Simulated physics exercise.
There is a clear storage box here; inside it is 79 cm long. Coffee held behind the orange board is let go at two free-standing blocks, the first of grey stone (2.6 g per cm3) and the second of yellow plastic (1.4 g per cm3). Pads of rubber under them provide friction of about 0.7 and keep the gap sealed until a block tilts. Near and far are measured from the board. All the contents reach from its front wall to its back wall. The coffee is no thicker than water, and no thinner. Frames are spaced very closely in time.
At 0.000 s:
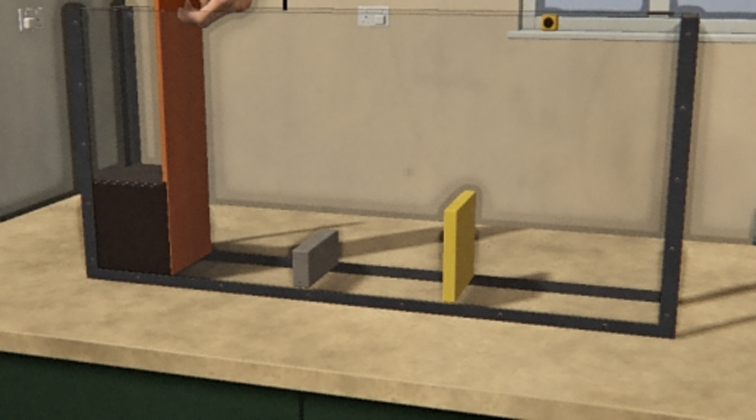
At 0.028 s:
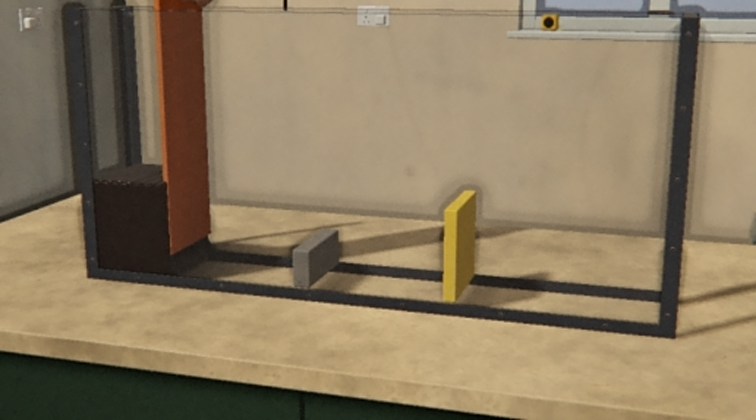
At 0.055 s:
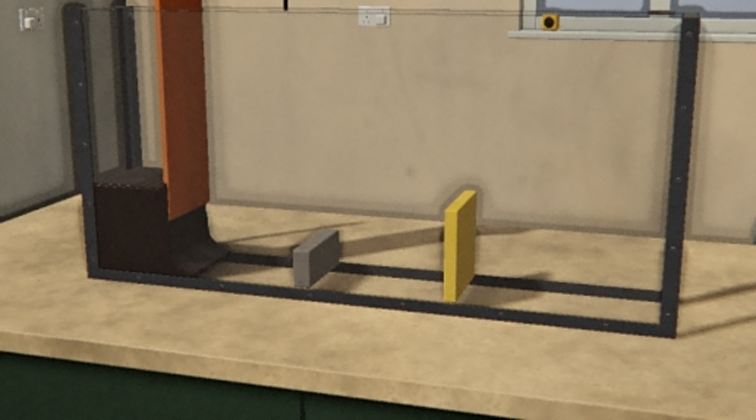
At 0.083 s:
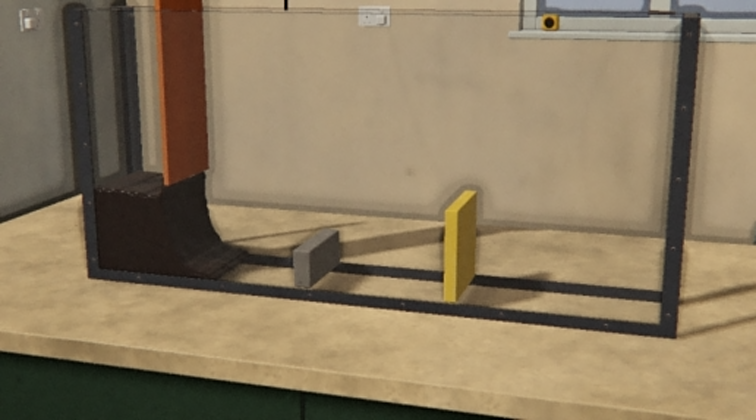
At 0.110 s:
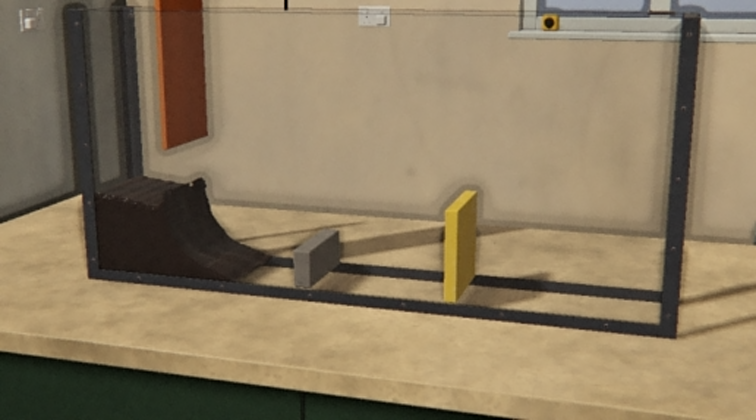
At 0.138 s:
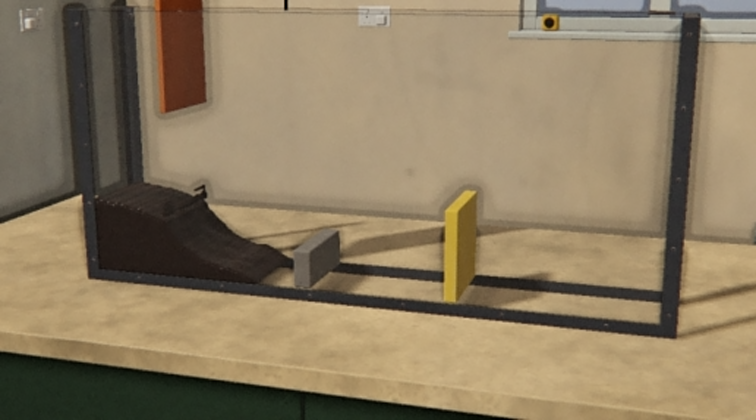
An orange board was lifted straight up inside a clear box, a hand at its top at first, and dark liquid behind it slumped and spread right along the floor toward a small grey block.
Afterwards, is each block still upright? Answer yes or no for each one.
Near one - no, far one - no.
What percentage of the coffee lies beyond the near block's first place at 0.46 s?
Roughly 40 per cent of it.
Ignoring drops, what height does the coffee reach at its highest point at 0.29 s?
Roughly 12.5 cm up.
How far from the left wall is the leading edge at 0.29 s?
About 32 cm.
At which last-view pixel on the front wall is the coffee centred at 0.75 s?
Centre of mass, last view: Approx. (310, 272).
By 0.29 s the front has run 33 cm from the left wall, the near block leans 11° and the far block is upright.
By 0.46 s the near block lies flat and the far block is upright.
By 0.75 s the near block lies flat and the far block leans 42°.
At rest the near block lies flat and the far block lies flat; 20 per cent of the coffee is past where the far block first stood.
